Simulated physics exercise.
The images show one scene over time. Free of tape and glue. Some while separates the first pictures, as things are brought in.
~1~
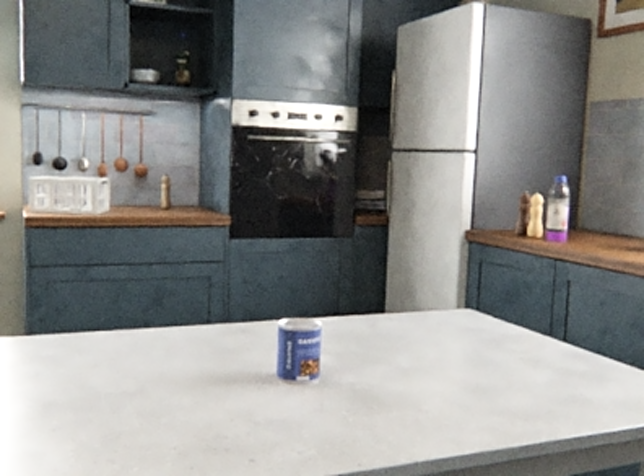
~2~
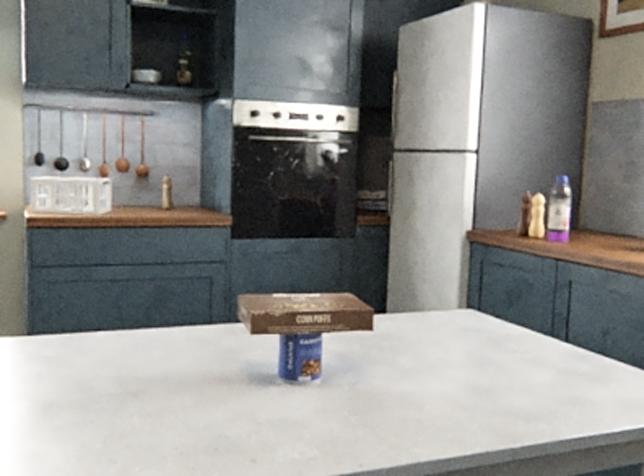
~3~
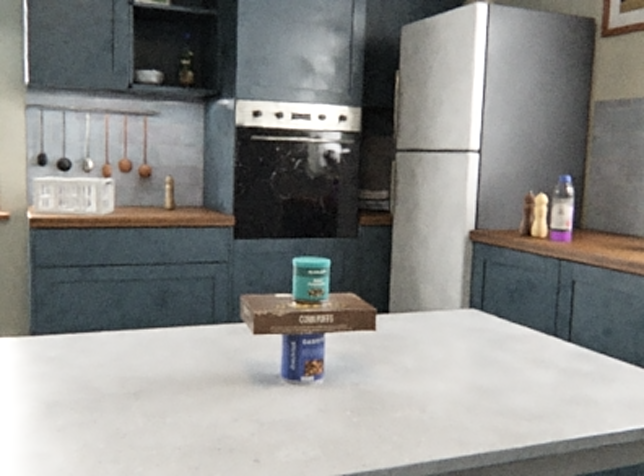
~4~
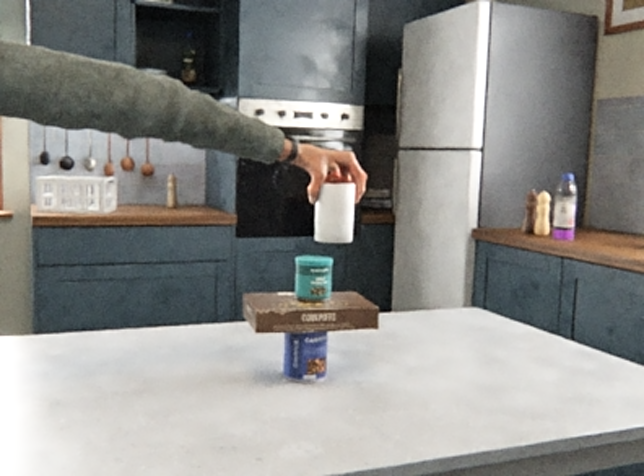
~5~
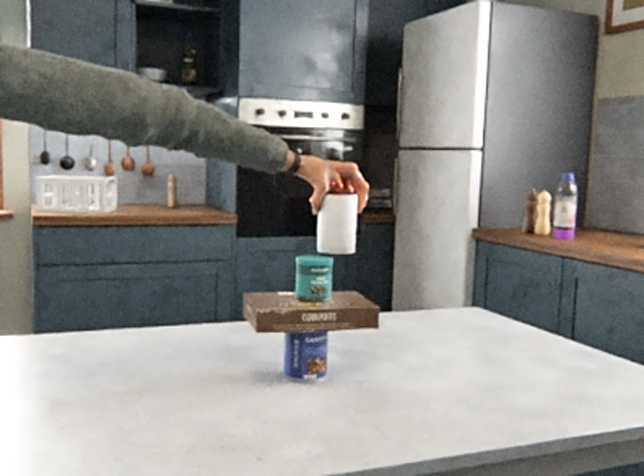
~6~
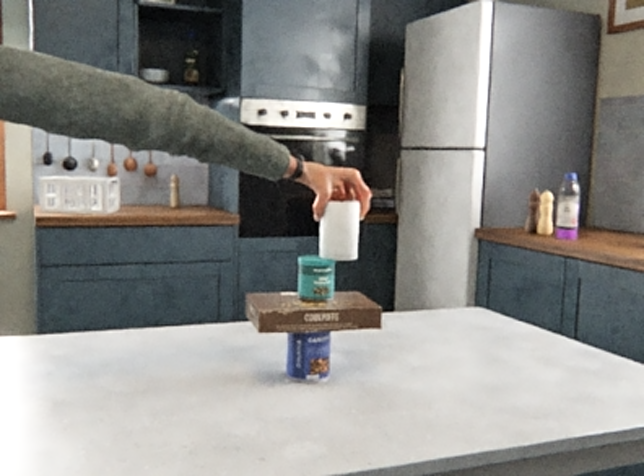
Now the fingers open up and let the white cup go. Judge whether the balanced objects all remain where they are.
Most likely the pile cannot bear the load.
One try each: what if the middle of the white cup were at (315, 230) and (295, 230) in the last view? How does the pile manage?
Well, the first time it stays steady, and the second time it falls over.
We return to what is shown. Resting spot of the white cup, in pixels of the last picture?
The object winds up at approximately (460, 343).
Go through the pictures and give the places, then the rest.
In the first frame, the last thing is not in view yet.
In the second frame, the last thing is not in view yet; blue tin (300, 351).
In the third frame, the last thing is not in view yet; brown packet (306, 313).
In the fourth frame, coming down; white cup (335, 212); turquoise tin (313, 278).
In the fifth frame, coming down; white cup (337, 223); blue tin (306, 349).
In the sixth frame, in place under the hand; white cup (339, 229); brown packet (312, 311).
Then, 0.40 s later than the last frame, white cup now fallen.
Then, 0.50 s later than the last frame, things are still on the move.
Then, 0.60 s later than the last frame, as before.
When it is over, fallen, white cup; the other 3 as before. End places, in pixels of the last picture, white cup near (460, 343). The pile loses its balance.
